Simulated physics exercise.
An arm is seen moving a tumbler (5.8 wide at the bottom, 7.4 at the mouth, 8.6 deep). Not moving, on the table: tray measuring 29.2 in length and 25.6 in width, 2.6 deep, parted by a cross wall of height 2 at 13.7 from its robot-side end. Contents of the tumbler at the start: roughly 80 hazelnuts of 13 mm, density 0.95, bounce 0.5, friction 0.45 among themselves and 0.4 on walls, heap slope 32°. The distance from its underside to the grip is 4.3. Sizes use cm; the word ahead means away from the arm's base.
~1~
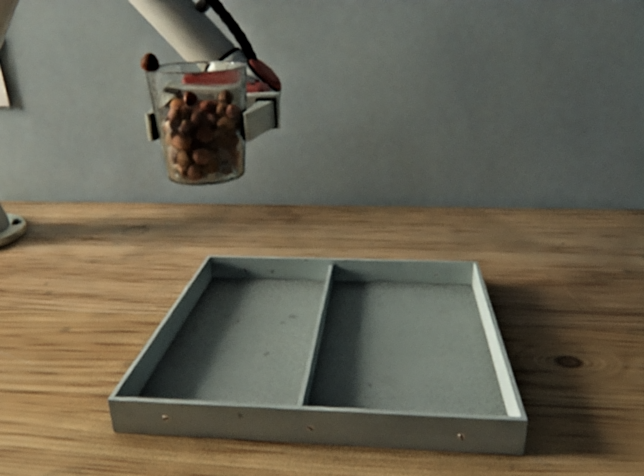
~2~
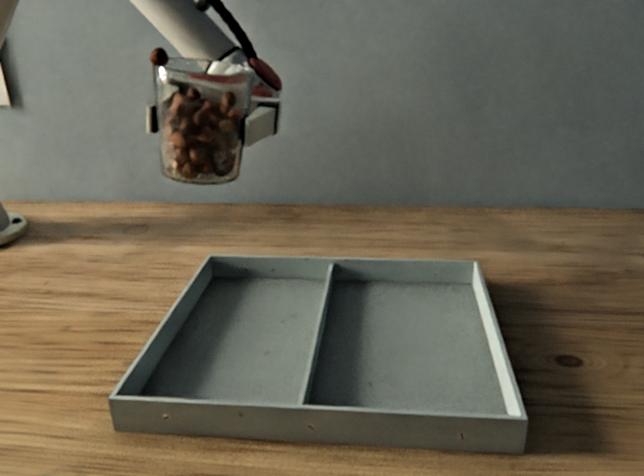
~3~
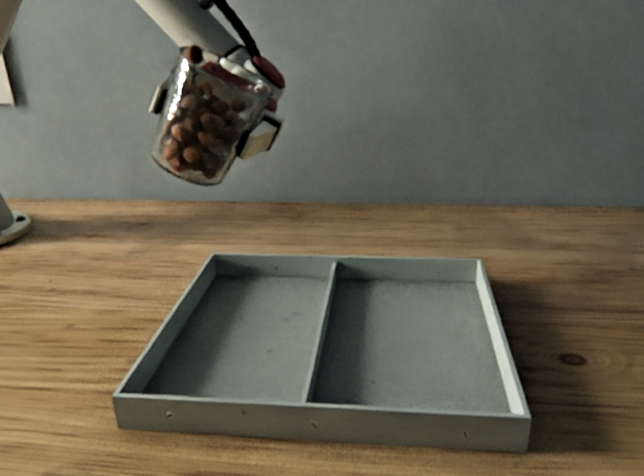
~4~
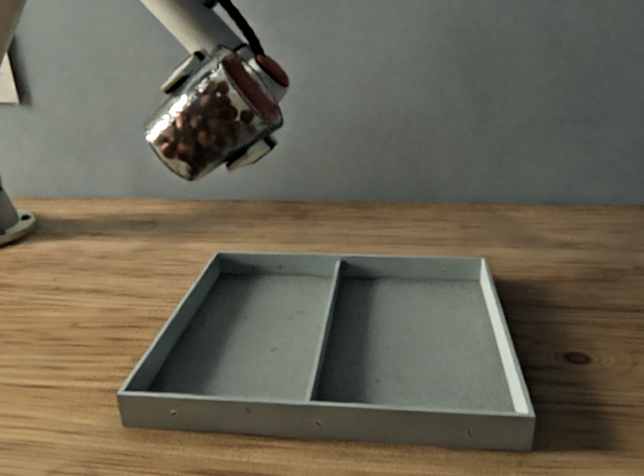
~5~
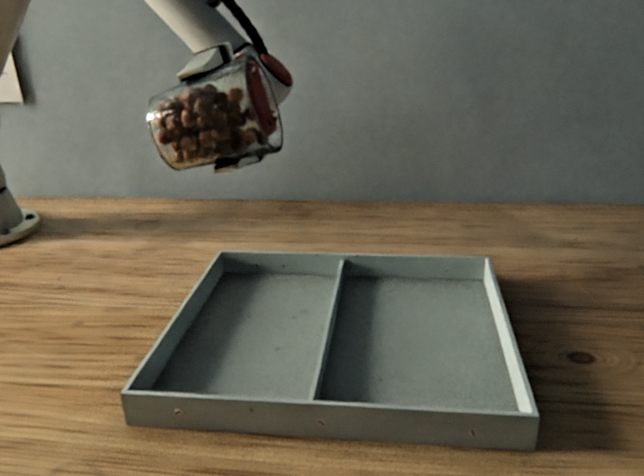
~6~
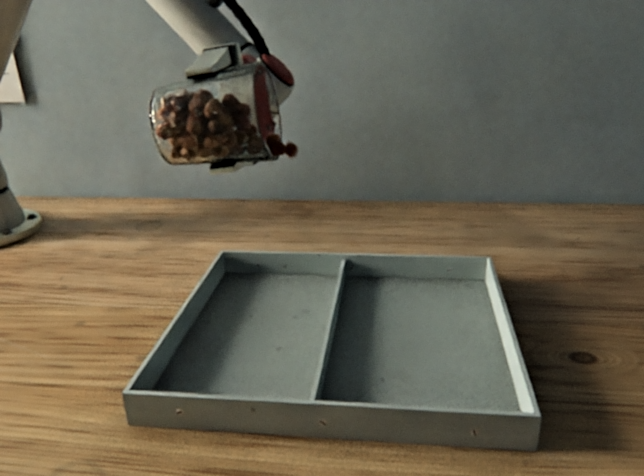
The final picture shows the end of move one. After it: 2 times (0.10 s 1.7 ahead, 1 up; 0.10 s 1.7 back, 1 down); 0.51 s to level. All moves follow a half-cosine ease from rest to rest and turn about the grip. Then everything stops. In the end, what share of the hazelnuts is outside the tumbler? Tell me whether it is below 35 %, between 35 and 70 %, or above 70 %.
That share comes out between 35 and 70 %.
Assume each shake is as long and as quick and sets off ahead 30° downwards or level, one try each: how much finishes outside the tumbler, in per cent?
You'd get some 30 per cent with the first setting and some 45 per cent with the second.
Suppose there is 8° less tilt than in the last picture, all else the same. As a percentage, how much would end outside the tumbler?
About 25 %.
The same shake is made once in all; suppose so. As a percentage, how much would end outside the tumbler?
It would come to around 30 %.
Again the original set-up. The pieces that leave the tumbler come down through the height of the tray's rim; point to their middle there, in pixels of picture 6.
Near (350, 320).
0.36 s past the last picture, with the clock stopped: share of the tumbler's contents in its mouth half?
About 70 per cent.
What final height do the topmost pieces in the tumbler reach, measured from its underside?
Roughly 5.0 centimetres.
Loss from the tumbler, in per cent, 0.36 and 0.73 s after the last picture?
Taking the two times in order, I'd say 25 and then 50 per cent.
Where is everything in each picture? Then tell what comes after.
In the first picture, tumbler middle at (202, 124), level; upper third of the load around (200, 117), from x 150 to 235, top at y 60; 75 in the tumbler.
In the second picture, tumbler middle at (202, 123), tilted 8° forward; upper third of the load around (201, 116), from x 160 to 235, top at y 55.
In the third picture, tumbler middle at (206, 122), tilted 28° forward; upper third of the load around (195, 115), from x 165 to 240, top at y 55.
In the fourth picture, tumbler middle at (210, 120), tilted 54° forward; upper third of the load around (198, 110), from x 160 to 245, top at y 85.
In the fifth picture, tumbler middle at (213, 120), tilted 74° forward; upper third of the load around (194, 107), from x 165 to 260, top at y 90.
In the sixth picture, tumbler middle at (215, 120), tilted 82° forward; upper third of the load around (198, 107), from x 165 to 290, top at y 95; 75 in the tumbler.
Then, 0.36 s after the last picture, tilted 82° forward, highest piece 21 above the table; 55 in the tumbler, 12 in the far-side part, 4 in the robot-side part, 4 in flight or on a rim.
Then, 0.73 s after the last picture, tilted 23° forward, highest piece 23 above the table; 39 in the tumbler, 24 in the far-side part, 12 in the robot-side part.
Then, 1.11 s after the last picture, level, highest piece 22 above the table; 39 in the tumbler, 24 in the far-side part, 12 in the robot-side part.
Then, 2.16 s after the last picture, level, highest piece 22 above the table; 39 in the tumbler, 24 in the far-side part, 12 in the robot-side part.
Final count, 39 in the tumbler, 24 in the far-side part, 12 in the robot-side part. That is 48 % outside the tumbler.
